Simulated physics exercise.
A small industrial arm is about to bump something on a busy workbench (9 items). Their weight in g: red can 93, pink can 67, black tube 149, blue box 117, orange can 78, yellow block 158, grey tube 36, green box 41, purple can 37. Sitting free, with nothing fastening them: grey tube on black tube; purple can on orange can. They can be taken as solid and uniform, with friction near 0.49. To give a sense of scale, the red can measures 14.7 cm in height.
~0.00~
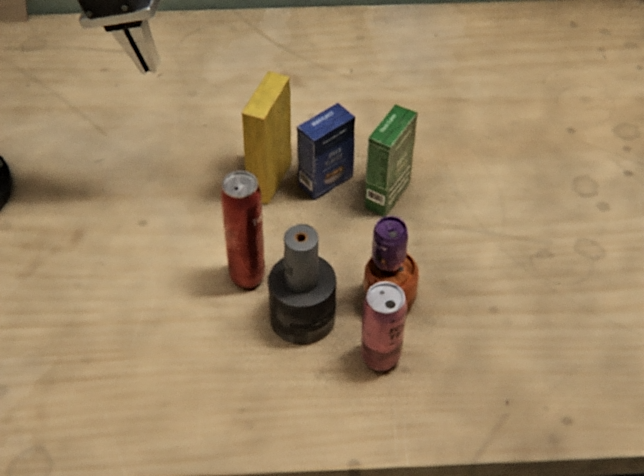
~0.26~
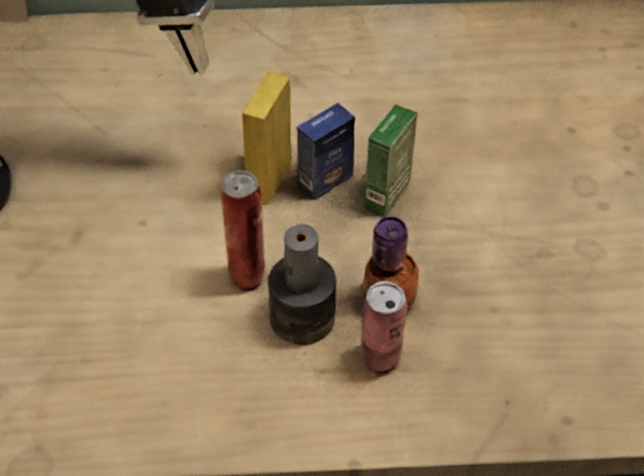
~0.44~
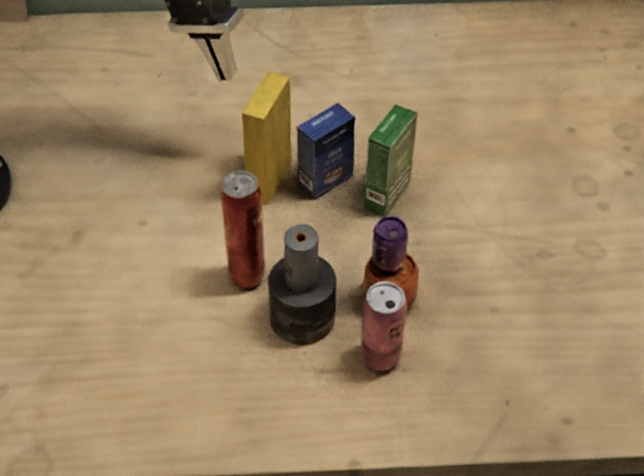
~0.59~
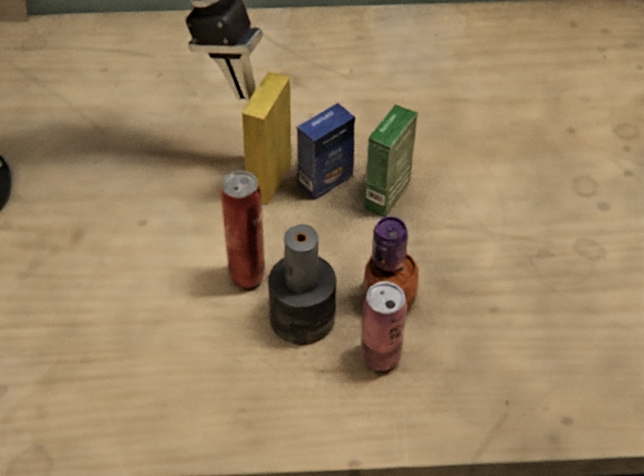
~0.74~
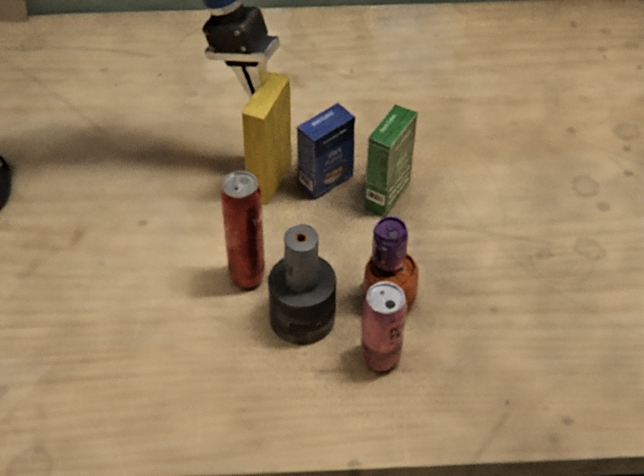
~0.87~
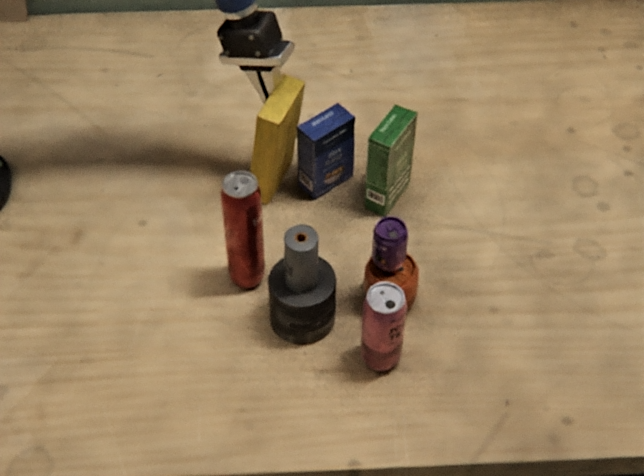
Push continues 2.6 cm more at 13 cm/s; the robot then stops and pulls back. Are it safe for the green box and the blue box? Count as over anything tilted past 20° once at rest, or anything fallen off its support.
Green box: Tipped over; blue box: Tipped over.
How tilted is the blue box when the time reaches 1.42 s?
Tilt: Around 70°.
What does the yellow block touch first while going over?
First thing hit: The blue box.
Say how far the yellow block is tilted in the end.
Roughly 70 degrees from upright.
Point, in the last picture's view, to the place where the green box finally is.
(449, 214).
Around 1.12 s, blue box and yellow block touch at 0.93 s; off upright yellow block 23°, blue box 16°.
Around 1.42 s, green box and blue box touch at 1.16 s; off upright green box 90°, blue box 73°, yellow block 72°.
Around 1.87 s, off upright green box 90°, yellow block 69°, blue box 68°.
At rest, past 20° or fallen, yellow block, blue box and green box. Standing, red can, black tube, pink can, orange can, purple can and grey tube.
